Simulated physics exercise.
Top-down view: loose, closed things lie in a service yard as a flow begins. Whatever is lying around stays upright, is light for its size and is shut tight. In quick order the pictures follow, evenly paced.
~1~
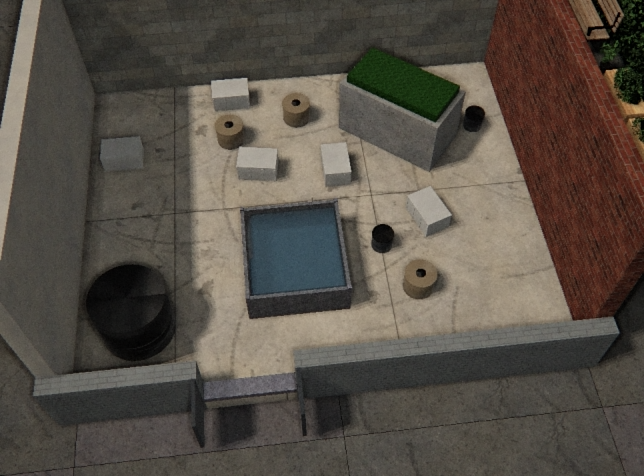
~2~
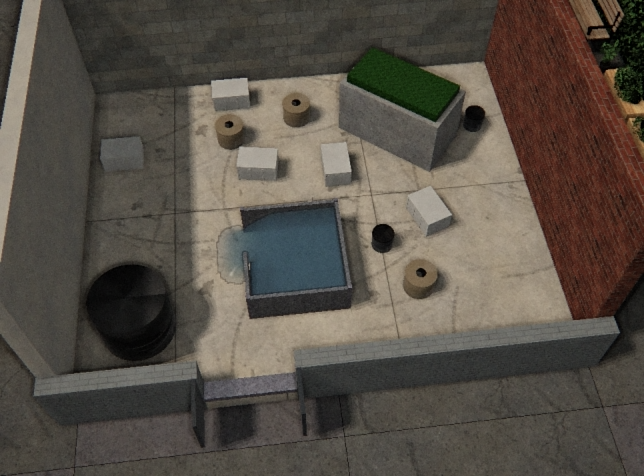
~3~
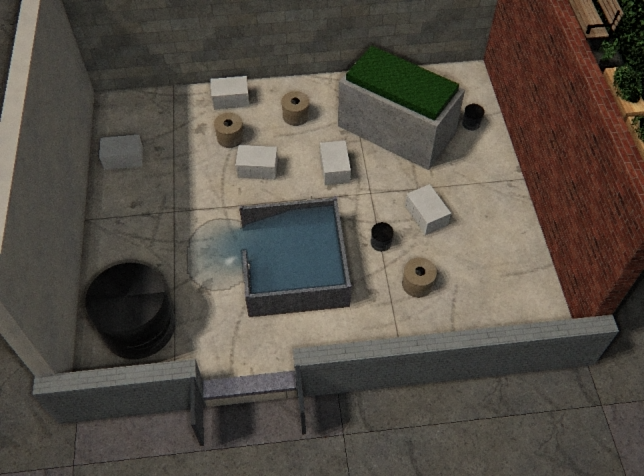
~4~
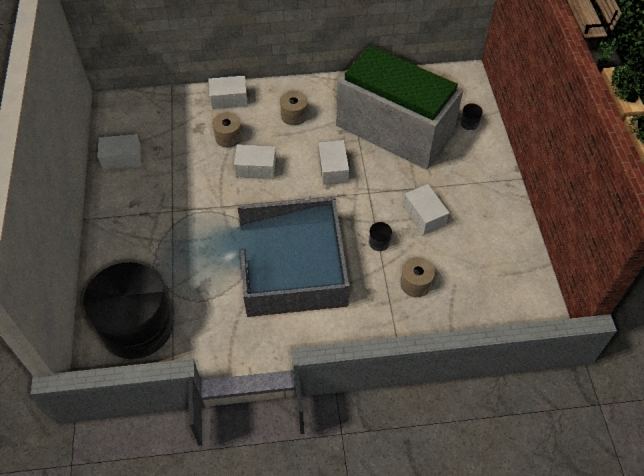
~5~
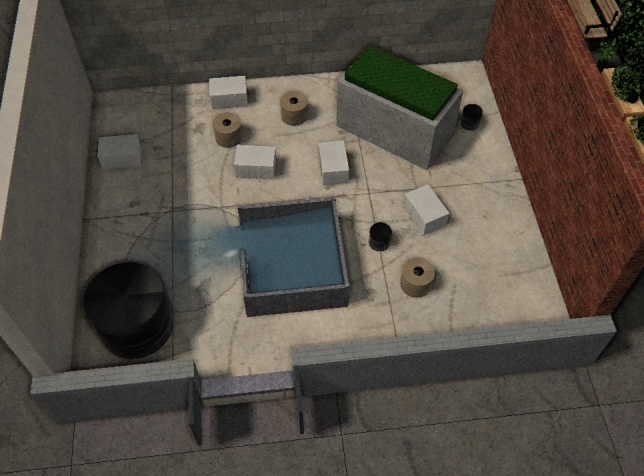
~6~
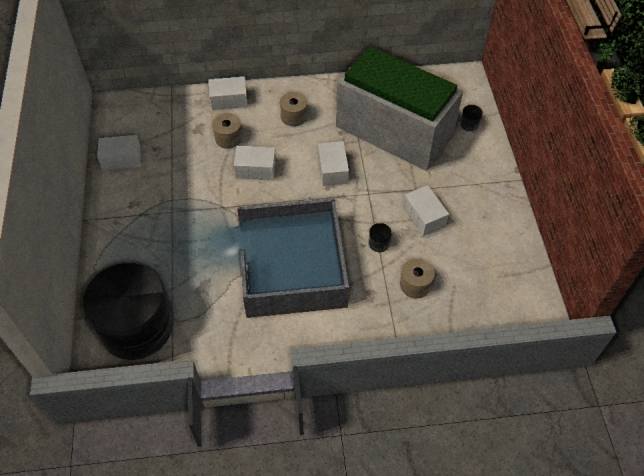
A large grey block topped with green stands at the back right of a paved yard with grey, pale and red-brick walls, seen from high above. White boxes, tan spools and small black pails sit around a square grey pool of blue water, with a round black tank at lower left. Water pours through the pool's left side and spreads leftward in a thin, widening sheet, while the objects stay put.
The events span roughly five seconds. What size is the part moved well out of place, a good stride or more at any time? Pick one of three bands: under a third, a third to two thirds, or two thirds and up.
Under a third.
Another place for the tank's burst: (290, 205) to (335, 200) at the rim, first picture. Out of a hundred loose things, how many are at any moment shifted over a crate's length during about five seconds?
My estimate is some 50 per cent of them.
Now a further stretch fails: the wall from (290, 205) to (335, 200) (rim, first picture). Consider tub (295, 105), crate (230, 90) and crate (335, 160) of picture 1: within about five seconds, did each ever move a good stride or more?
Well, in order they come out as over the mark, over the mark and over the mark.
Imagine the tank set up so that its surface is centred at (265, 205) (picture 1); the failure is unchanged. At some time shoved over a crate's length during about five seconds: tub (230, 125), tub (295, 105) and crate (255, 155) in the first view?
Item one not displaced far, item two not displaced far, item three not displaced far.
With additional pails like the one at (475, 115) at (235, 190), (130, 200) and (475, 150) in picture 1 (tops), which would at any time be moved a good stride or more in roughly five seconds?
Going by the order given: Stays in place, travels that far, stays in place.
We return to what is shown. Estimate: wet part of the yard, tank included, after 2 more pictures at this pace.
Roughly 15 %.
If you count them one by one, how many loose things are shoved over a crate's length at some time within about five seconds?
That works out to 1.
A moment on, 0 of 10 are well off their spots; 0 afloat.
Next, 0 of 10 are well off their spots; 0 afloat.
Later, 1 of 10 are well off their spots; 1 afloat.
In the end, 1 of 10 are well off their spots, and 1 have been at some point; 1 afloat.
